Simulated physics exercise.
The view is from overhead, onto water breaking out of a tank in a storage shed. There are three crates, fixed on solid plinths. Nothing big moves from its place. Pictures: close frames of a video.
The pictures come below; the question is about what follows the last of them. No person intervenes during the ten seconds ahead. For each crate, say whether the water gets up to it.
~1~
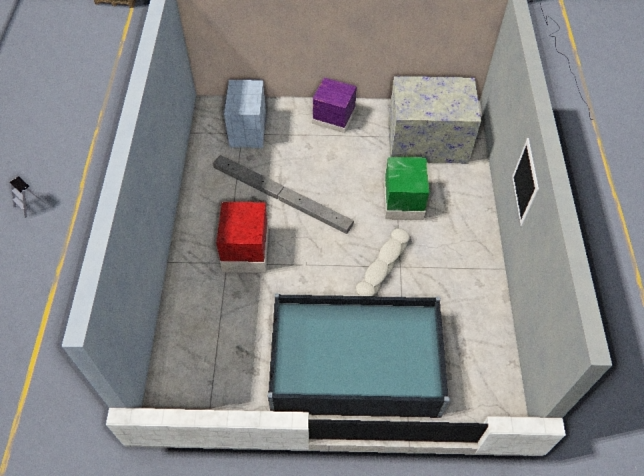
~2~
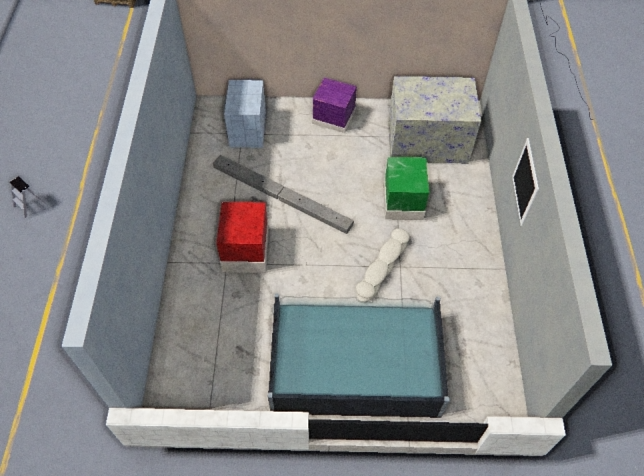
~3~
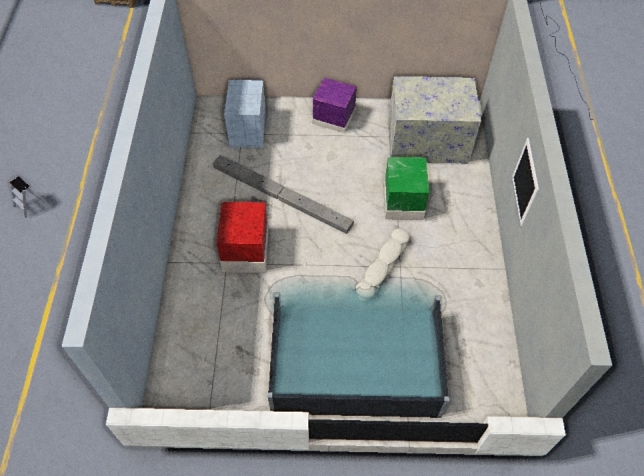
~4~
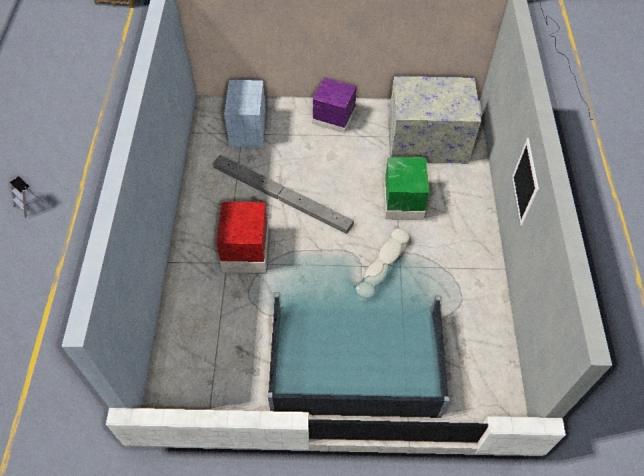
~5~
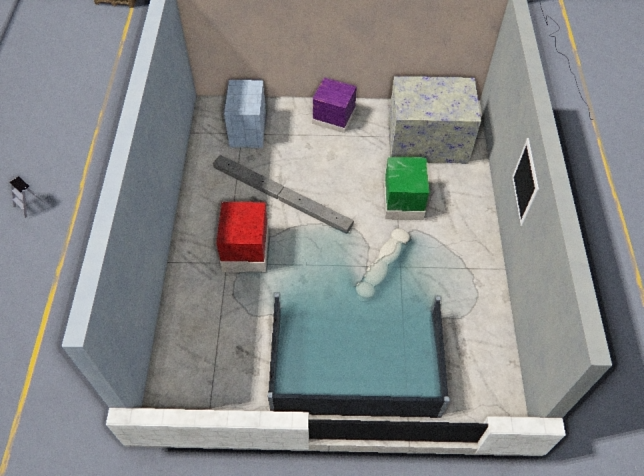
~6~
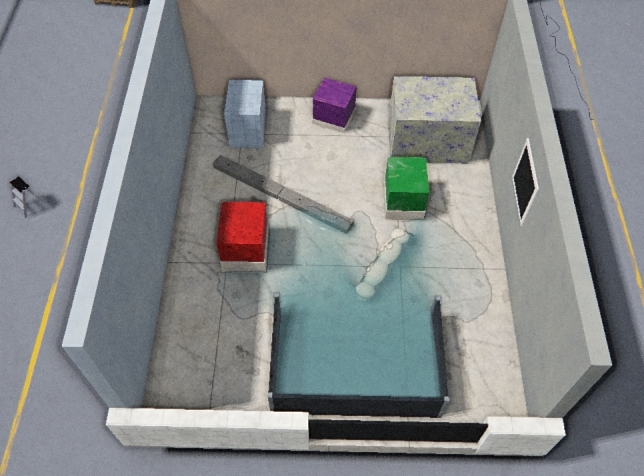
One by one: The red crate will be left dry. The green crate will be left dry. The purple crate will be left wet.
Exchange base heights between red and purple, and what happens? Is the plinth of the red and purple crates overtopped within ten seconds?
The red one is reached, and the purple one is not reached.
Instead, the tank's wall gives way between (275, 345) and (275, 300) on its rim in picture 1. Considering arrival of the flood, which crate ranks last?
The green one comes last.
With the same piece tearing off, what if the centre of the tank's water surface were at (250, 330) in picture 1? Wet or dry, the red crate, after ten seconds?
Result - red crate gets flooded.
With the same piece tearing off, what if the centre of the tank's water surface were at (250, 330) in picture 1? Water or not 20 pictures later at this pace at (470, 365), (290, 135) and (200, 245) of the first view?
As listed: Dry, under water, flooded.
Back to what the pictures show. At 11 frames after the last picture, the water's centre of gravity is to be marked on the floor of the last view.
Roughly (357, 253).
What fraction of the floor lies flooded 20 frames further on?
Roughly 75 %.
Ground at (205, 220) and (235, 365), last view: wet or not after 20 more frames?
Swamped, then clear.
A moment on, water covers 40 % of the floor; the red crate water round its plinth, the green crate water round its plinth, the purple crate not reached.
Next, water covers 65 % of the floor; the red crate water round its plinth, the green crate water round its plinth, the purple crate water round its plinth.
Then, water covers 75 % of the floor; the red crate water round its plinth, the green crate water round its plinth, the purple crate water round its plinth.
Later, water covers 95 % of the floor; the red crate water round its plinth, the green crate water round its plinth, the purple crate water round its plinth.
In the end, water covers 95 % of the floor; the red crate stayed above the water, the green crate stayed above the water, the purple crate was topped.
